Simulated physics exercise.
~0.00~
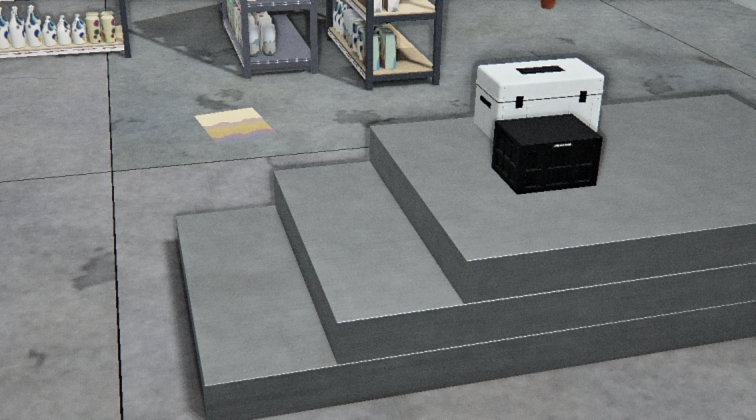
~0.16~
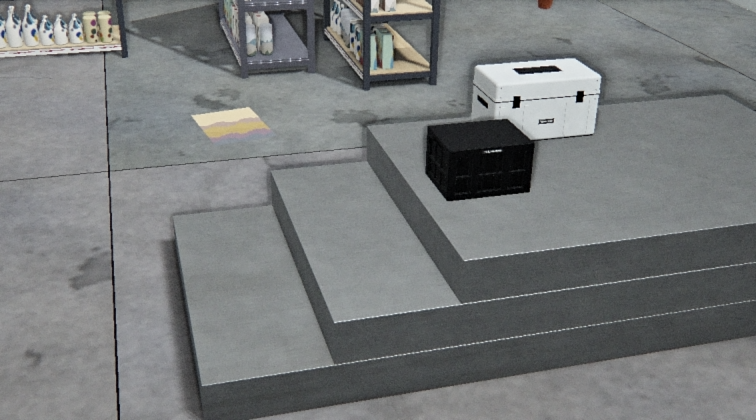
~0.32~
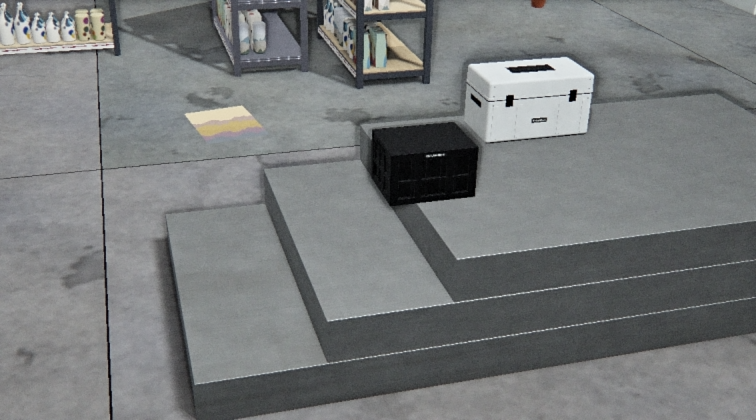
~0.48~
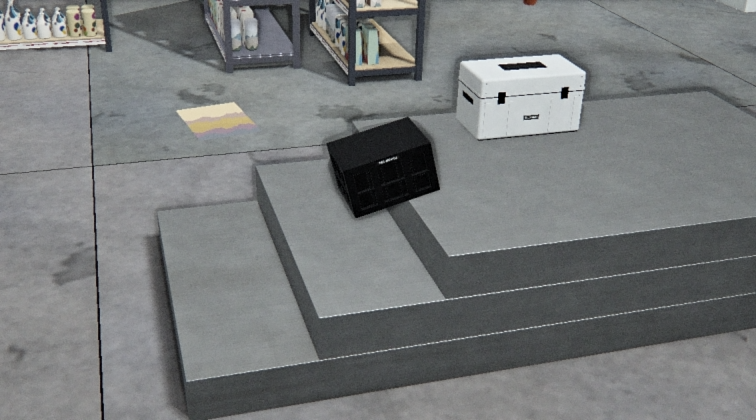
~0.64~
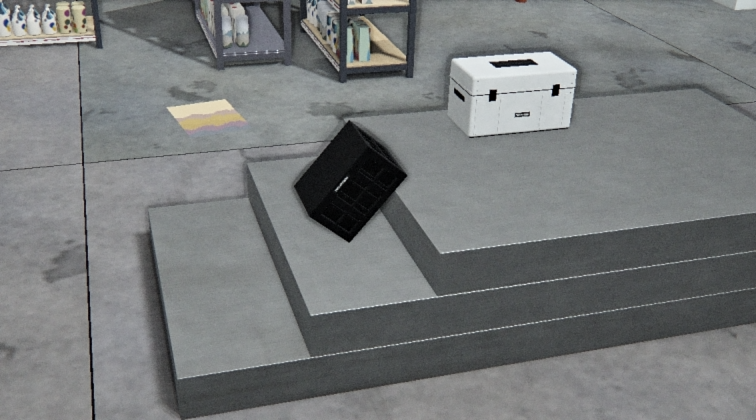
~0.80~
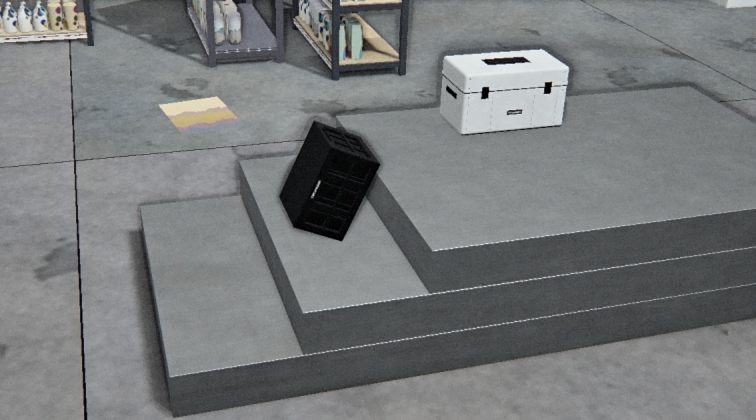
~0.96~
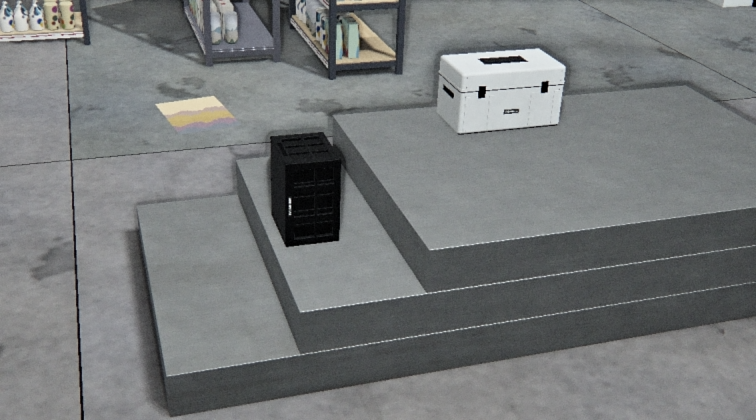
A wide grey landing with low steps going down to the left stands on a concrete floor, seen from above at an angle. A white toolbox sits on the top level with a black crate in front of it, and shelves of bottles stand behind, near a tan patch on the floor. The crate slides left across the landing, away from the toolbox, to the edge. It tips over the edge and rolls onto its side, coming down on the step below. It ends upright on its end there, while the toolbox stays in place.
